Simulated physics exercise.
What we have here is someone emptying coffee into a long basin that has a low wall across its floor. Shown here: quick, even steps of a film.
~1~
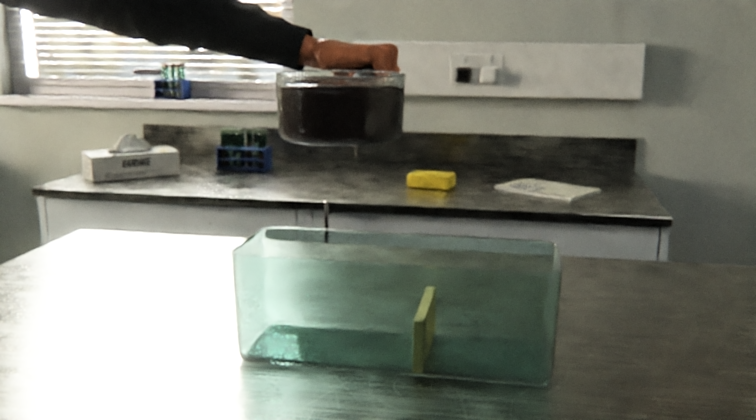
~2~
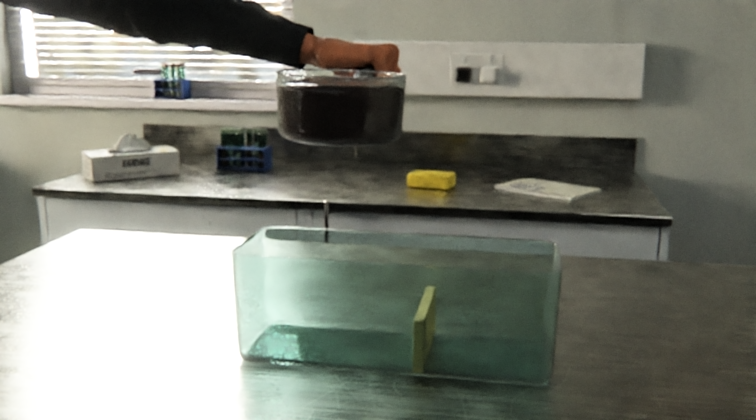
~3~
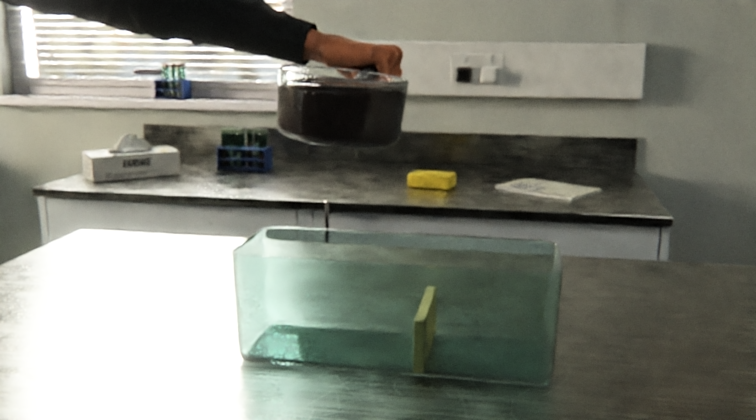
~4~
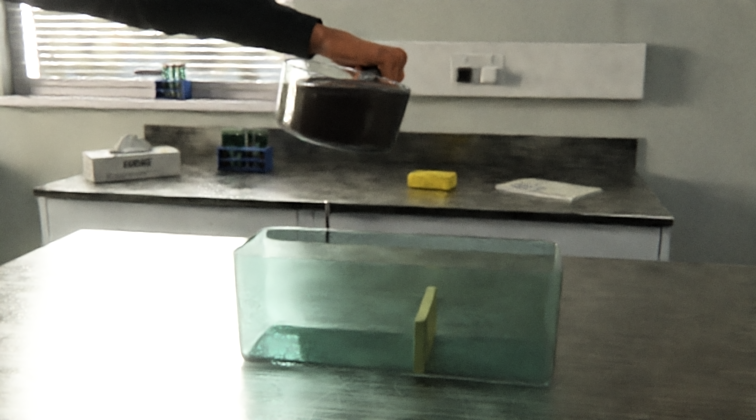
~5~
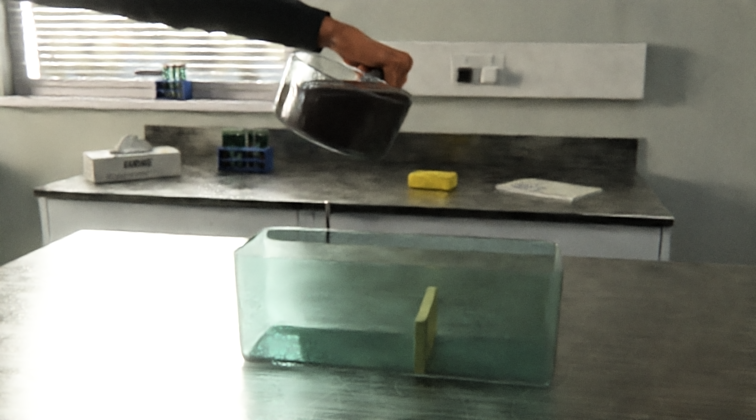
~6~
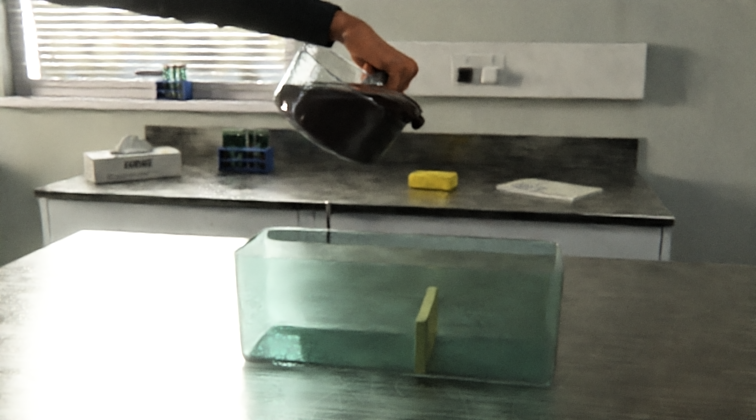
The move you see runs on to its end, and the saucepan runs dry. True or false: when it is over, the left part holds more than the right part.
False.
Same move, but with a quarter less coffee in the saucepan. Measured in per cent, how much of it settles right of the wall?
It comes to around 65 percent.
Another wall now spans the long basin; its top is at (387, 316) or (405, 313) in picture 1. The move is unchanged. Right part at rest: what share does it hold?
The first placement leaves close to 85 per cent, the second close to 85 per cent.
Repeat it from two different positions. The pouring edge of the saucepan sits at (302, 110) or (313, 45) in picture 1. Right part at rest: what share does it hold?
Roughly 5 in a hundred the first time and 5 in a hundred the second.
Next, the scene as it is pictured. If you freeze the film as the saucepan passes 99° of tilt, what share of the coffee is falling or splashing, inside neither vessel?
I'd reckon some 45 per cent.
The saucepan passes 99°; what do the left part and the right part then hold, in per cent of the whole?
Left part 0 %; right part 35 %.
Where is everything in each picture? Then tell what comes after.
It leans 0°; its right rim is at (403, 77); the coffee meets the walls at (284, 83) and (402, 85); the long basin's rim runs from (247, 241) to (559, 259); the wall's top is at (426, 304), in the first frame.
It leans 2°; its right rim is at (404, 78); the coffee meets the walls at (284, 82) and (402, 85), in the second frame.
It leans 6°; its right rim is at (406, 84); the coffee meets the walls at (286, 81) and (404, 87), in the third frame.
It leans 13°; its right rim is at (409, 93); the coffee meets the walls at (287, 81) and (407, 89), in the fourth frame.
It leans 23°; its right rim is at (410, 104); the coffee meets the walls at (287, 83) and (413, 100); 1 per cent is over the edge, in the fifth frame.
It leans 34°; its right rim is at (409, 118); the coffee meets the walls at (286, 84) and (410, 108); 7 per cent is over the edge, in the sixth frame.
A moment on, the tilt is 99° and 20 per cent is still to pour, 0 is left of the wall and 35 right of it.
Next, the tilt is 113° and 2 per cent is still to pour, 19 is left of the wall and 71 right of it.
Then the tilt is 113° and 0 per cent is still to pour, 29 is left of the wall and 70 right of it.
Later the tilt is 113° and 0 per cent is still to pour, 30 is left of the wall and 69 right of it.
At rest 30 per cent lies left of the wall, 69 right of it and 1 outside.
